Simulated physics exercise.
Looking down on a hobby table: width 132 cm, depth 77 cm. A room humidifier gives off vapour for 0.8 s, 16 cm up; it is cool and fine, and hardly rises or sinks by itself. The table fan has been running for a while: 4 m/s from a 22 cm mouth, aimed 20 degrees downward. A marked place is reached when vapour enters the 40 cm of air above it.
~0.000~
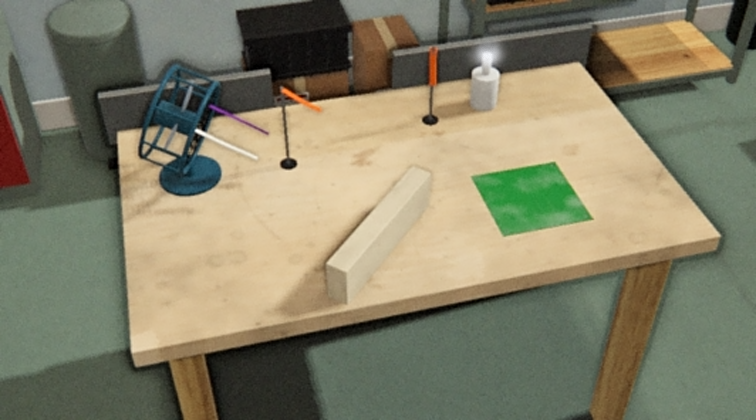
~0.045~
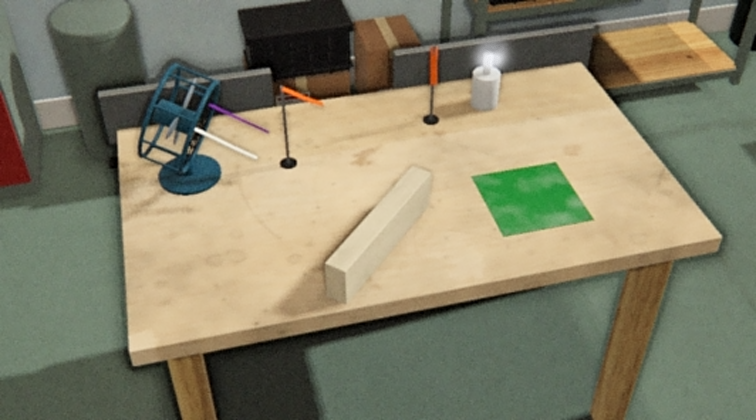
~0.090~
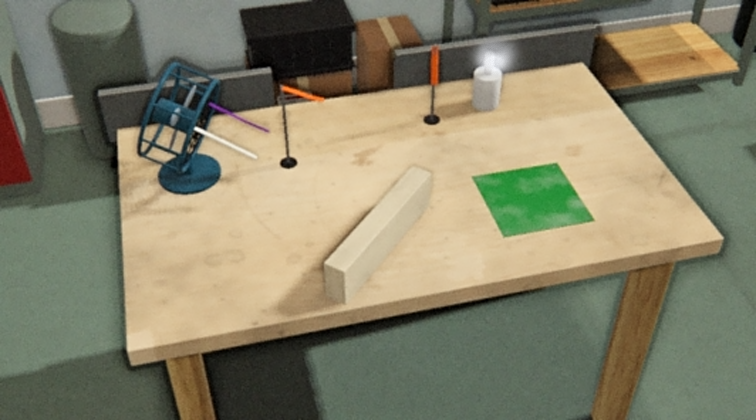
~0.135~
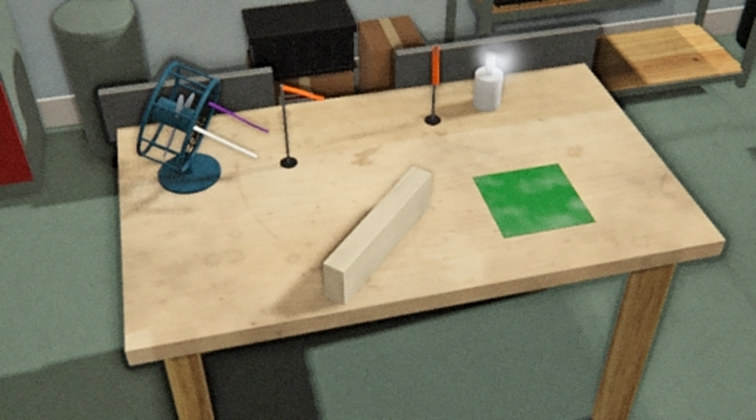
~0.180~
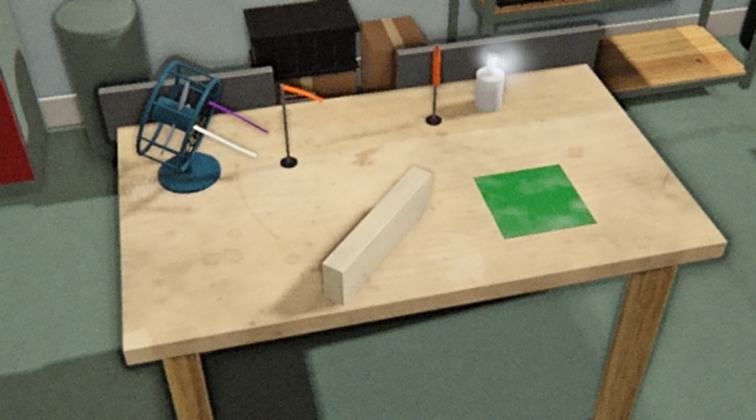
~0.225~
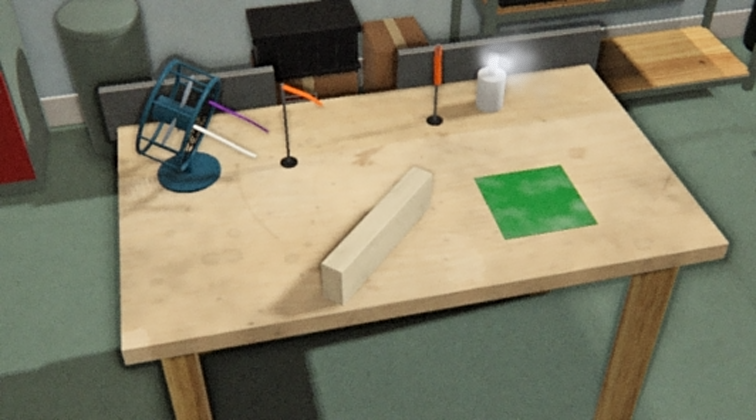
On a hobby table, a blue fan blew and an orange ribbon on a stand streamed out to the right, while pale vapour from a small white humidifier thickened slightly and drifted a little rightward.
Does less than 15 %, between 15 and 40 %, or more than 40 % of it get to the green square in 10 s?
The share reaching it is not even 15 %.
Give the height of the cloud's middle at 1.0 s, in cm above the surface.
Roughly 14 cm up.
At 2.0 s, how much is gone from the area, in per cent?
Some 90 per cent.
By 1.0 s, 0 % has passed over the green square; 18 % has left the area, and the middle of the rest is near (584, 43).
By 2.0 s, 0 % has passed over the green square; 87 % has left the area.
By 4.0 s, 0 % has passed over the green square; 100 % has left the area.
By 10.0 s, 0 % has passed over the green square; 100 % has left the area.
